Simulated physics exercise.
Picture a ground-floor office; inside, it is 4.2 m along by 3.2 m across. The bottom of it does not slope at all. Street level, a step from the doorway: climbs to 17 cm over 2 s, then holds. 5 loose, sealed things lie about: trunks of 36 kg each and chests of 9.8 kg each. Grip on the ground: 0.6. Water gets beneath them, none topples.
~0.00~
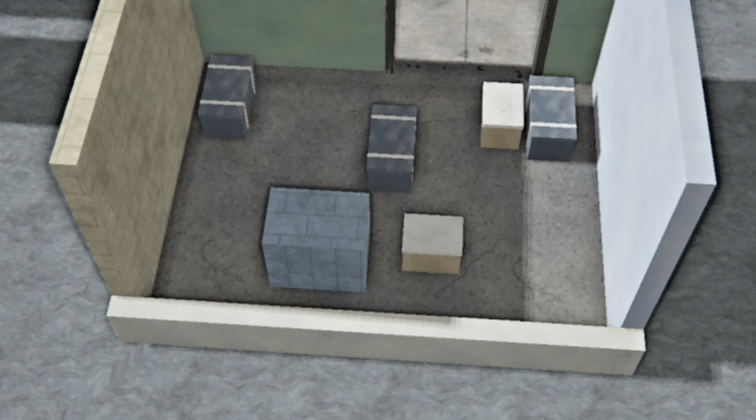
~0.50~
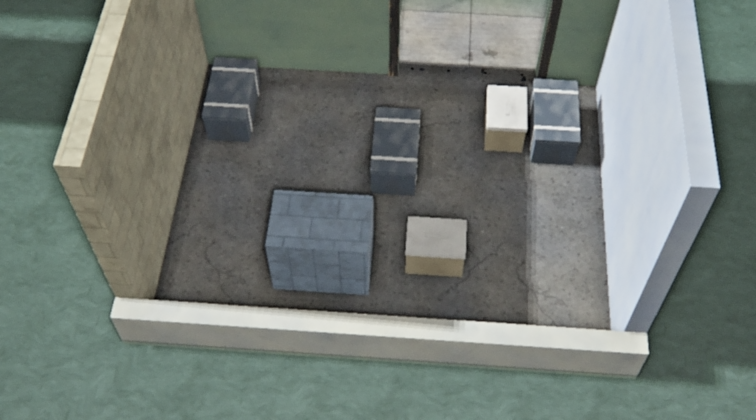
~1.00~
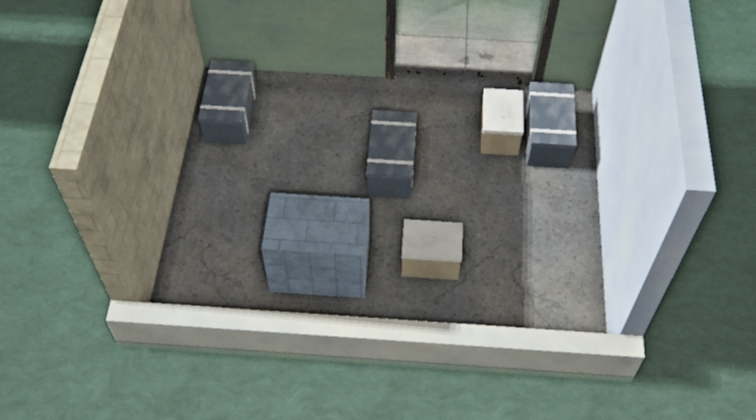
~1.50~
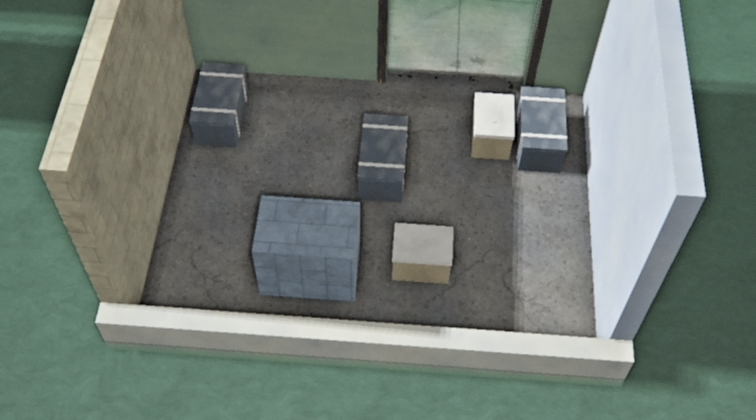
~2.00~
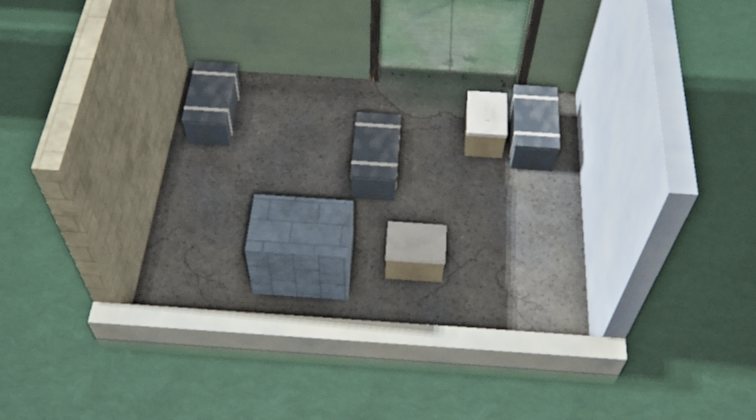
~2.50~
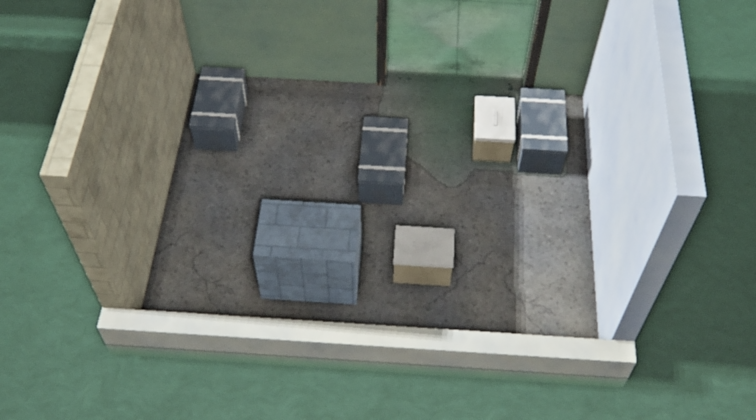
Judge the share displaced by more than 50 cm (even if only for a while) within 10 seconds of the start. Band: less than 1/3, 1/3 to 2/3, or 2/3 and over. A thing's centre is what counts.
It's going to be somewhere in the middle, I reckon.
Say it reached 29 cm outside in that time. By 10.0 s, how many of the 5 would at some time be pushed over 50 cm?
The count would be 5.
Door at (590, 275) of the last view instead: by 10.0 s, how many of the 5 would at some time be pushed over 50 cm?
In that case the number is 1.
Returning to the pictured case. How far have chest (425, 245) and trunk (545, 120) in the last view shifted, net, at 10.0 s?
In that order: 60 cm, 30 cm.
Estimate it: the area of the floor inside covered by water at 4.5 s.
About 8.0 m2.
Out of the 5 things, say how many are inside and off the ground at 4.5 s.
Tally: 0 of them.
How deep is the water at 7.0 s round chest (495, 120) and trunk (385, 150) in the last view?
First about 13 cm, second about 6 cm.
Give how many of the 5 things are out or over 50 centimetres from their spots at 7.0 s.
The answer is 2.
After 3.5 s 1 of 5 are over 50 cm from their spots; 0 afloat.
After 4.5 s 2 of 5 are over 50 cm from their spots; 0 afloat.
After 7.0 s 2 of 5 are over 50 cm from their spots; 2 afloat.
After 10.0 s 2 of 5 are over 50 cm from their spots, and 2 have been at some point; 3 afloat.
